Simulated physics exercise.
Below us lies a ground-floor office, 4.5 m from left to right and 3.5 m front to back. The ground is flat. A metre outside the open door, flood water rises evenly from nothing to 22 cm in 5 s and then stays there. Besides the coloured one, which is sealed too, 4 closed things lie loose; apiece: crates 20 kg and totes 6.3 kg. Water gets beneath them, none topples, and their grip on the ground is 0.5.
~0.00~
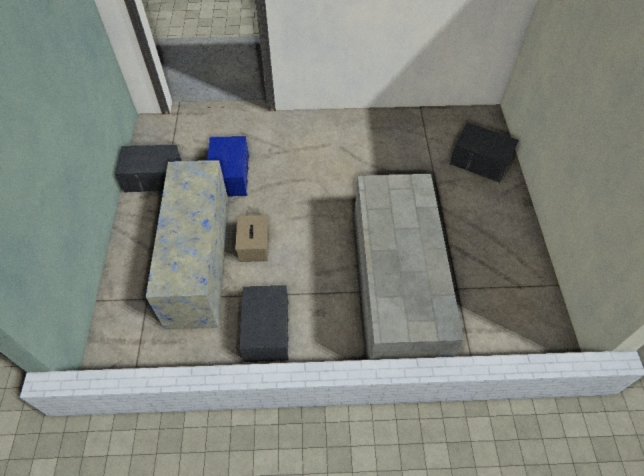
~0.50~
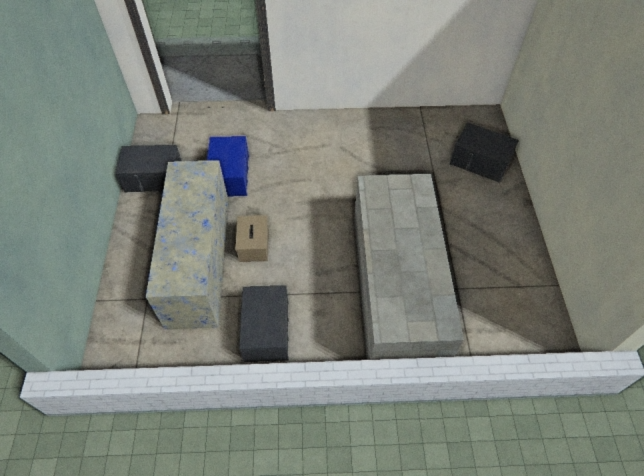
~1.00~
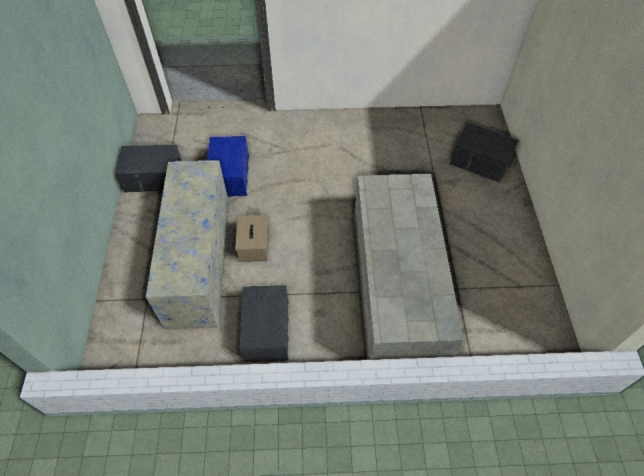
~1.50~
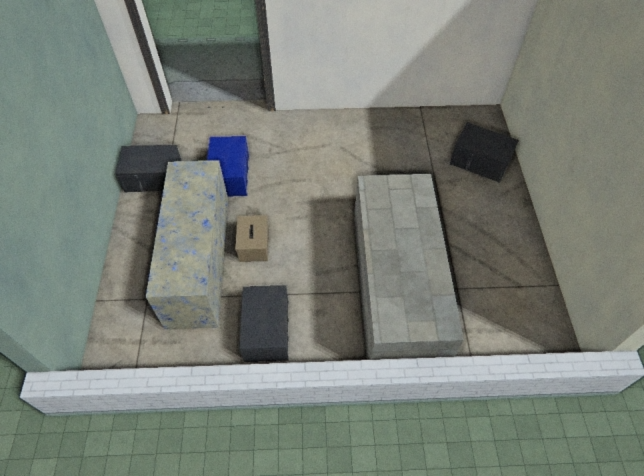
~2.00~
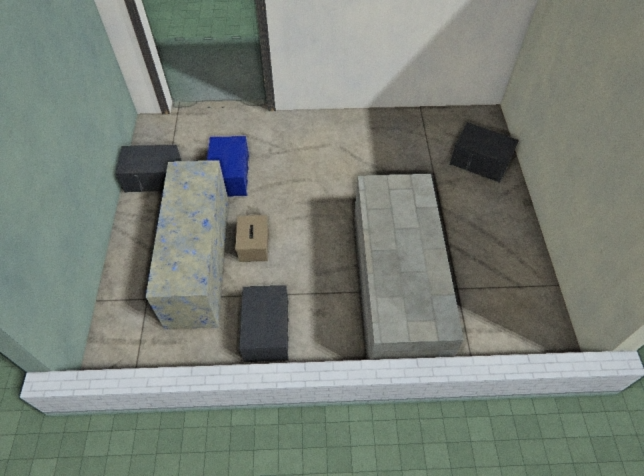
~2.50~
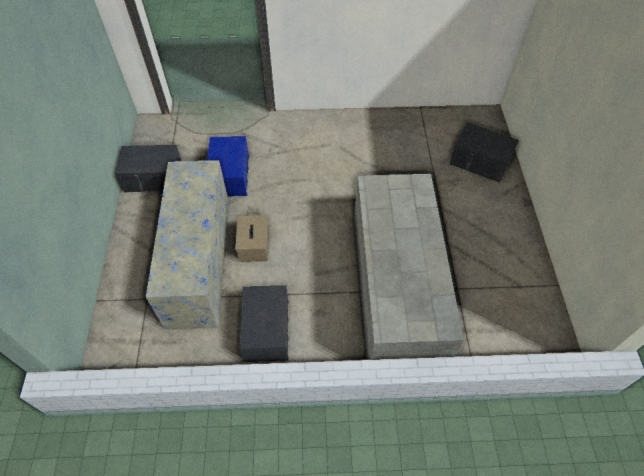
Ground-floor office seen from above, greenish water covering the paving outside and creeping into the open doorway, the boxes inside staying still.
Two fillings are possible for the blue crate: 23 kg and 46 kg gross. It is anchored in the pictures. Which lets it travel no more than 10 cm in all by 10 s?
I expect that only the higher weight holds it.
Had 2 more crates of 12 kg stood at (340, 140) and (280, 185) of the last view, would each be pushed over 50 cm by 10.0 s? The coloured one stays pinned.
In turn: Over, past it.
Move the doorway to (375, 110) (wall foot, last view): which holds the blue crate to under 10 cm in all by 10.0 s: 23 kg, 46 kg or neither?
Then the lower weight is enough.
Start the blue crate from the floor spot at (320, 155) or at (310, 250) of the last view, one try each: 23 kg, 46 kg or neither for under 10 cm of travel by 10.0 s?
In turn: The smaller is enough; it takes the larger.
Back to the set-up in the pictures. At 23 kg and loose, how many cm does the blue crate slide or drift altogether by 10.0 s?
Some 200 cm in all.
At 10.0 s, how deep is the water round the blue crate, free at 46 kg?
Roughly 9 cm.
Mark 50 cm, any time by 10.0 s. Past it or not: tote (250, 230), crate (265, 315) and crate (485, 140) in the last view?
In turn: Short of it, past it, less.
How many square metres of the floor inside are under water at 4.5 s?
Roughly 4.0 m2.
After 3.5 s the blue crate would be 0 cm from its start with 23 kg and 0 cm from its start with 46 kg; 3 cm of water round it then.
After 4.5 s the blue crate would be 1 cm from its start with 23 kg and 0 cm from its start with 46 kg; 6 cm of water round it then.
After 7.0 s the blue crate would be 109 cm from its start with 23 kg and 0 cm from its start with 46 kg; 7 cm of water round it then.
After 10.0 s the blue crate would be 152 cm from its start with 23 kg and 0 cm from its start with 46 kg; 9 cm of water round it then.
